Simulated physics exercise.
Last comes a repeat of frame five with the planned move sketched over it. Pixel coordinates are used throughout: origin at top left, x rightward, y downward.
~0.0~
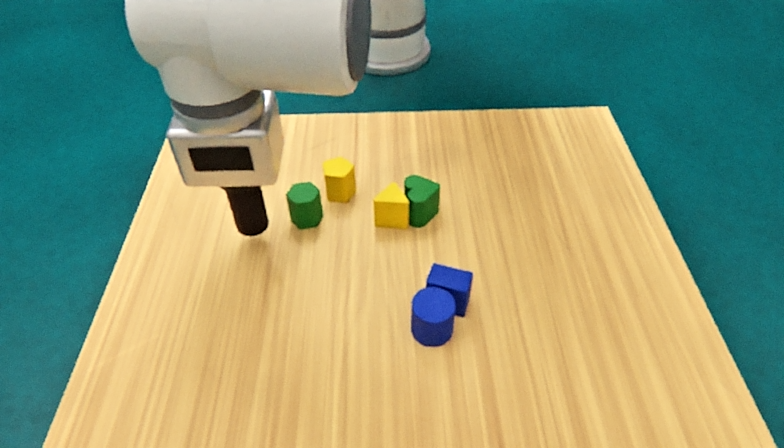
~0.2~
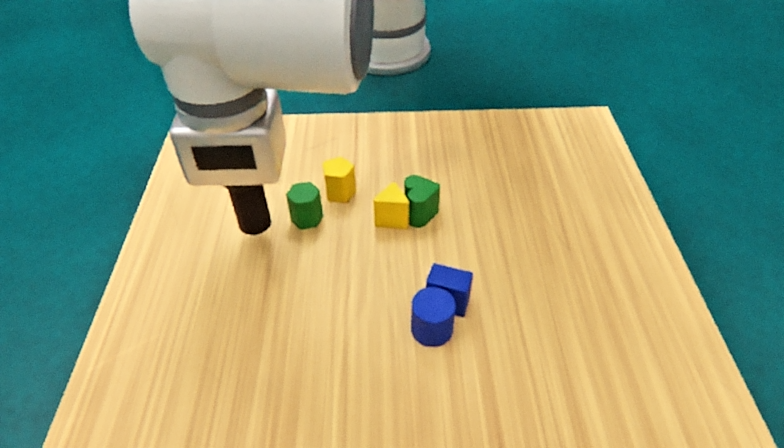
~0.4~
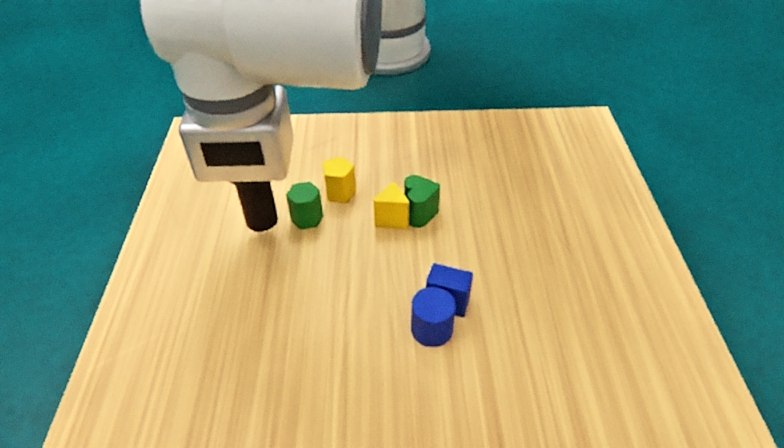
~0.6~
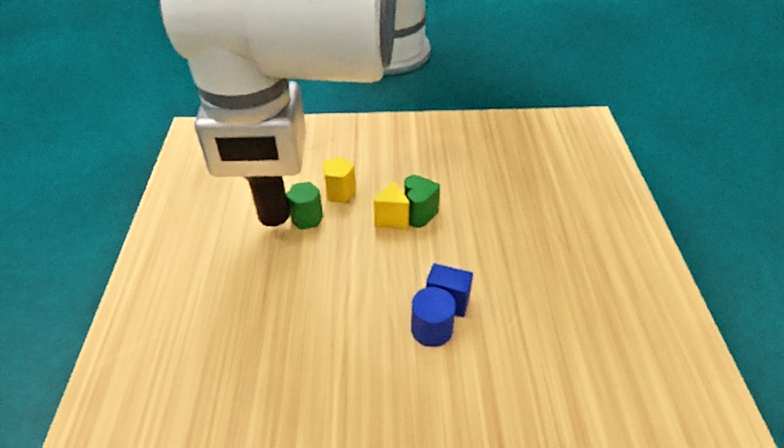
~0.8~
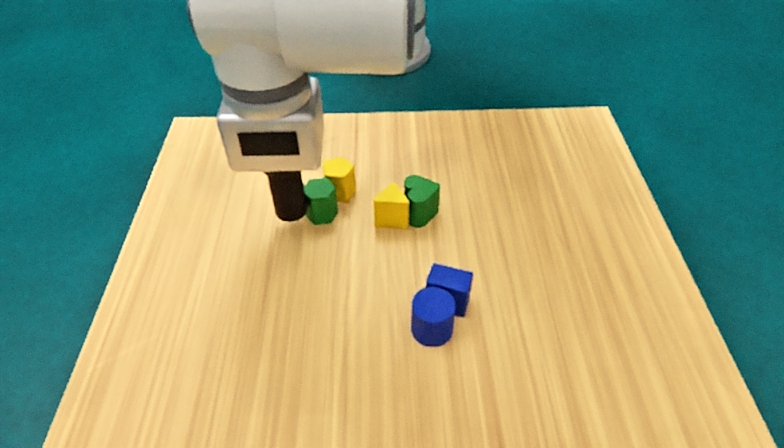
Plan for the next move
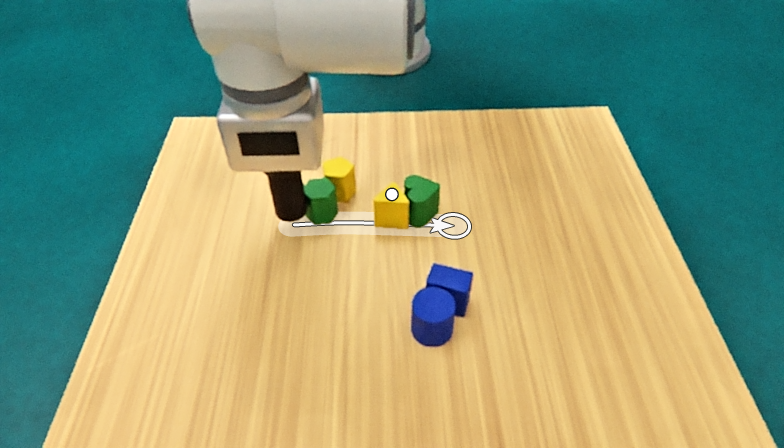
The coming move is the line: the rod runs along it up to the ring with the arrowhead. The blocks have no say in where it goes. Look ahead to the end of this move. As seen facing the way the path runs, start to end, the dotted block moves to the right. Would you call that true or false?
My answer: True.
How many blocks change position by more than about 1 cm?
Here I'd predict at least three blocks moving more than 1 cm.
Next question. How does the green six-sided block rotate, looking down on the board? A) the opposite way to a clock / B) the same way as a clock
A (the opposite way to a clock)
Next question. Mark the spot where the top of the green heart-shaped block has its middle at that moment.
Around pixel (454, 180).
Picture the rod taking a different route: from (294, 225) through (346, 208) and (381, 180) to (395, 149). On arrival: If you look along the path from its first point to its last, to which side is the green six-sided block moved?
Rightward.
The drawn path runs from (294, 225) by way of (347, 223) and (400, 224) to (454, 226); the dot is on the yellow triangle.
On the path given first. One third of the way, rod (347, 209); green six-sided block (364, 179), turned 25° anticlockwise; yellow pentagon (341, 164), turned 20° anticlockwise.
Two thirds of the way, rod (401, 210); green six-sided block (373, 176), turned 50° anticlockwise; yellow pentagon (341, 164), turned 20° anticlockwise; yellow triangle (429, 204), turned 35° anticlockwise; green heart-shaped block (435, 186), turned 50° anticlockwise.
At the end, rod (455, 212); green six-sided block (373, 176), turned 50° anticlockwise; yellow pentagon (341, 164), turned 20° anticlockwise; yellow triangle (479, 213), turned 10° clockwise; green heart-shaped block (454, 180), turned 80° anticlockwise.
